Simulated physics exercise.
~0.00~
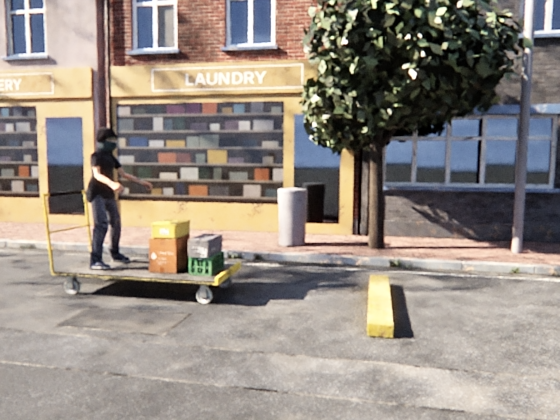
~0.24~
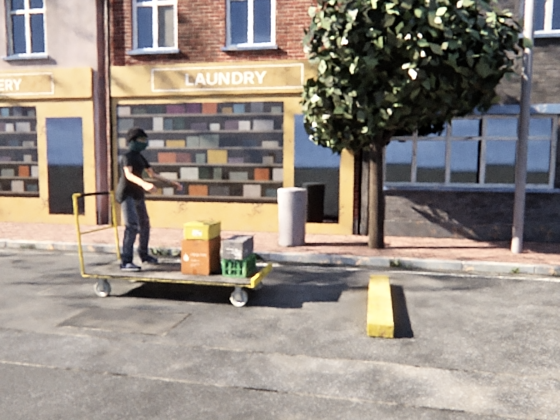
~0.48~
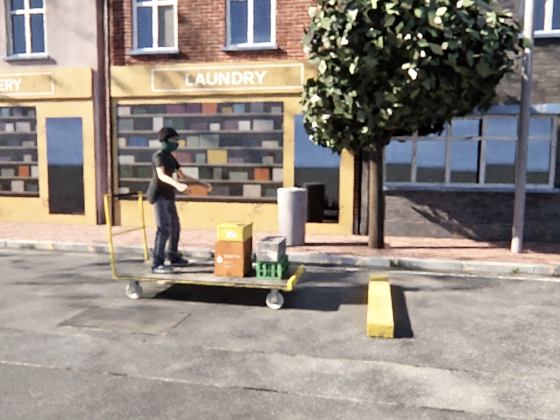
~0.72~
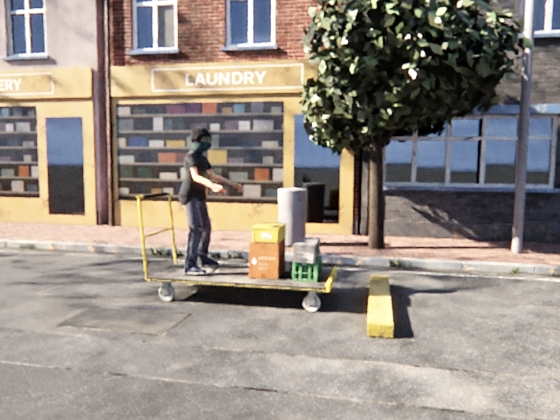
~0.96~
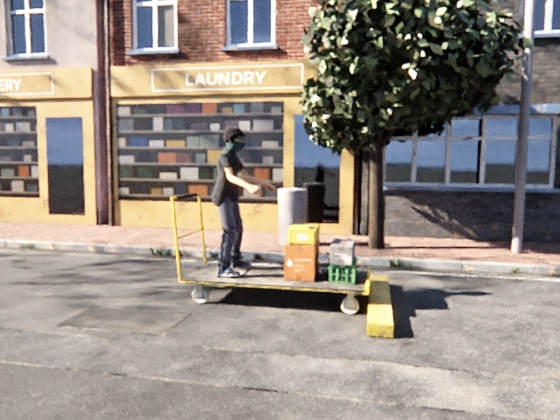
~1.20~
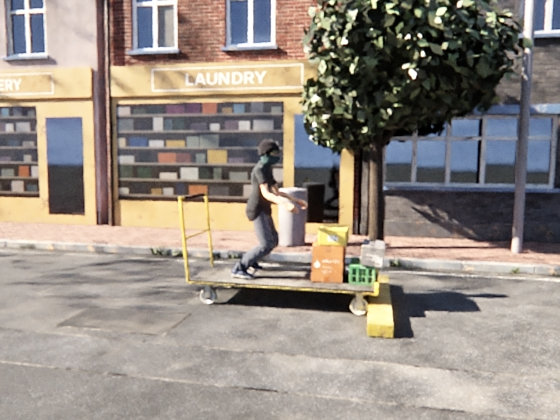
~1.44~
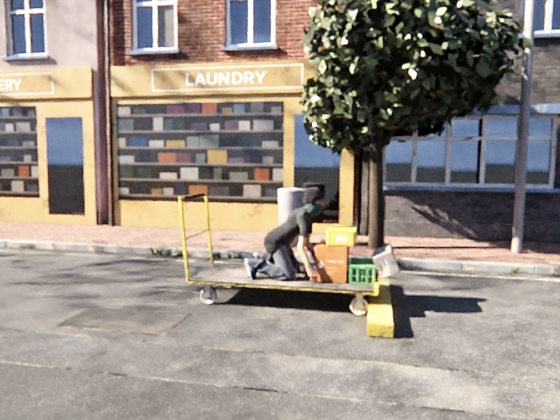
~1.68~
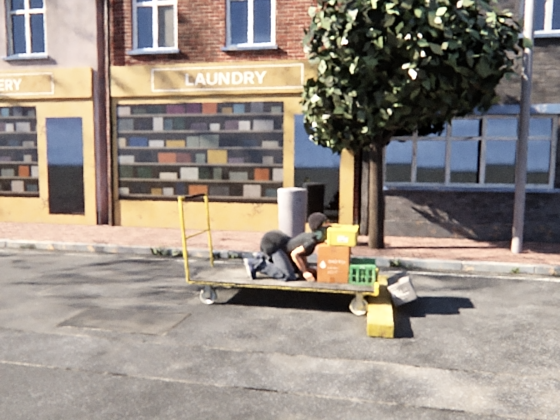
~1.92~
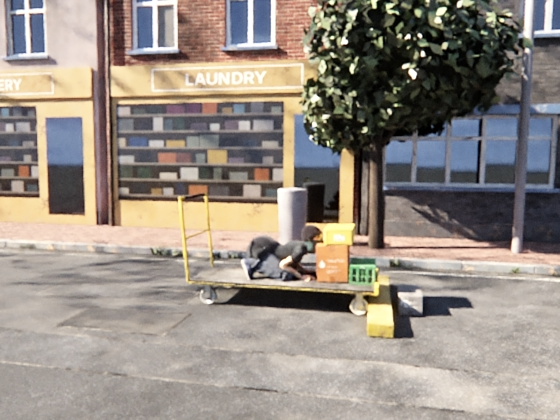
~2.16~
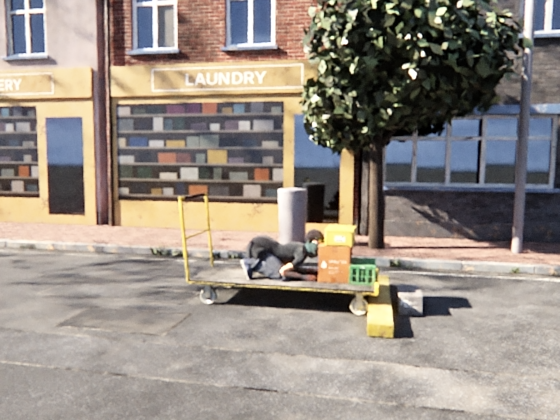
A flat trolley carrying a standing person and some boxes rolled right and stopped against a yellow beam, where the person pitched forward and ended up lying behind the boxes while a grey one tumbled over the front onto the road.
